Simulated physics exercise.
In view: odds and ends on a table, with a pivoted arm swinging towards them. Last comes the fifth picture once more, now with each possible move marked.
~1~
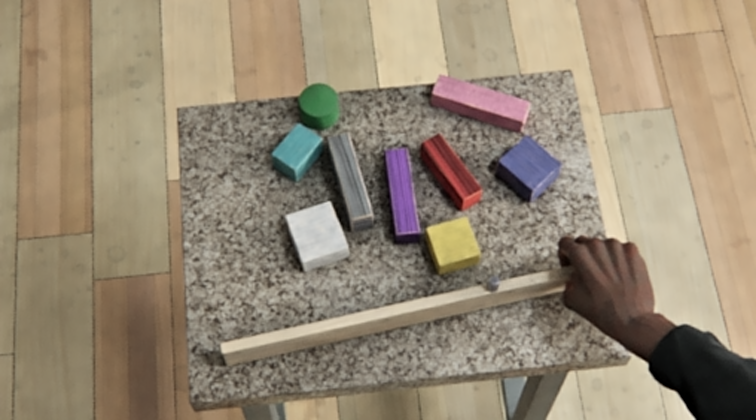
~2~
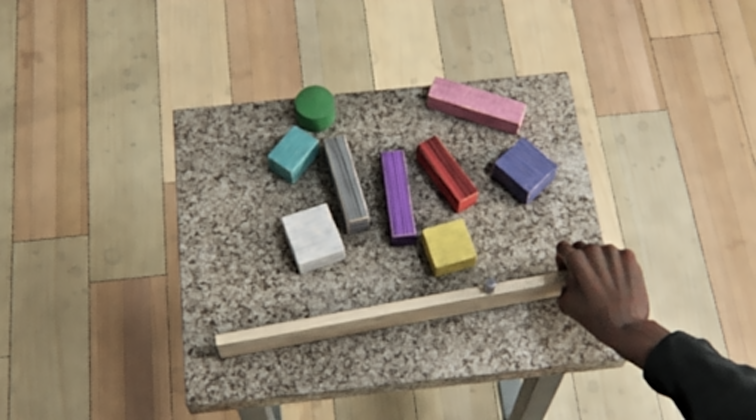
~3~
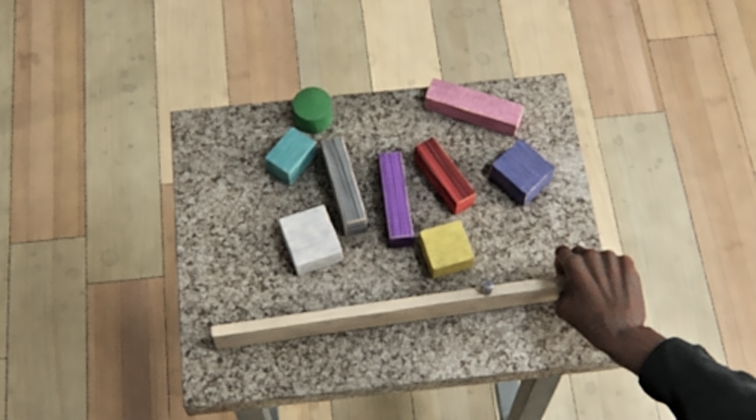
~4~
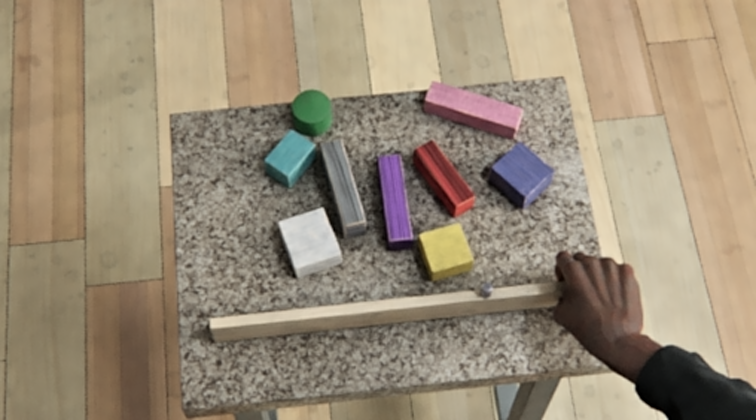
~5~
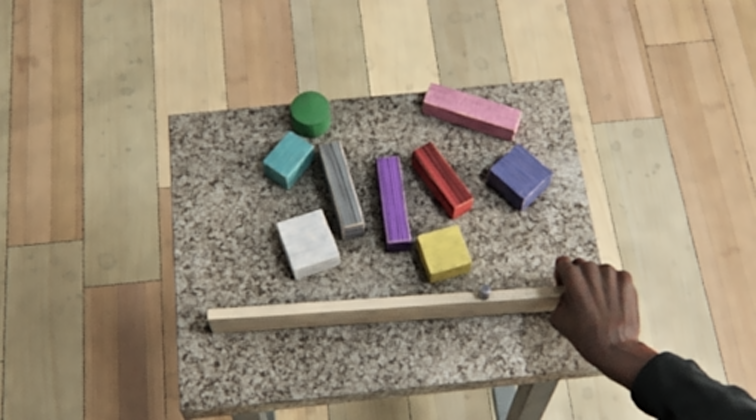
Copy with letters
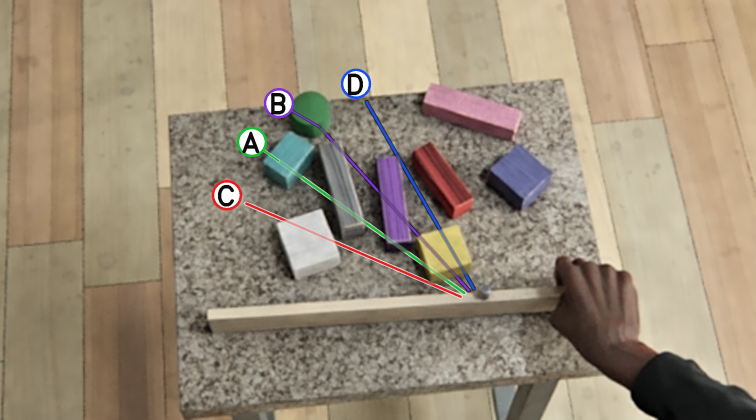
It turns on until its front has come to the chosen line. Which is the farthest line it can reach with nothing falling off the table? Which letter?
At A, and not beyond.
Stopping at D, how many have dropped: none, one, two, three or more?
In all, two.
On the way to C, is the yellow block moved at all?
No.
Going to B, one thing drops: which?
The green tin goes over.
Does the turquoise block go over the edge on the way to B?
By then, no.
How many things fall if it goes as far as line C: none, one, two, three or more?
The count is none.
On the marked copy, A at (369, 226); B at (391, 206); C at (352, 249); D at (419, 192).
Taking A. A third of the way, arm (345, 269); white block (312, 235); green tin (311, 115).
Two thirds of the way, arm (358, 236); grey stick (357, 178); white block (323, 189).
When it is over, arm (372, 216); green tin (315, 108); turquoise block (295, 141); nothing has fallen.
As for the rest, B drops the green tin; C is safe but short; D drops the green tin and turquoise block.
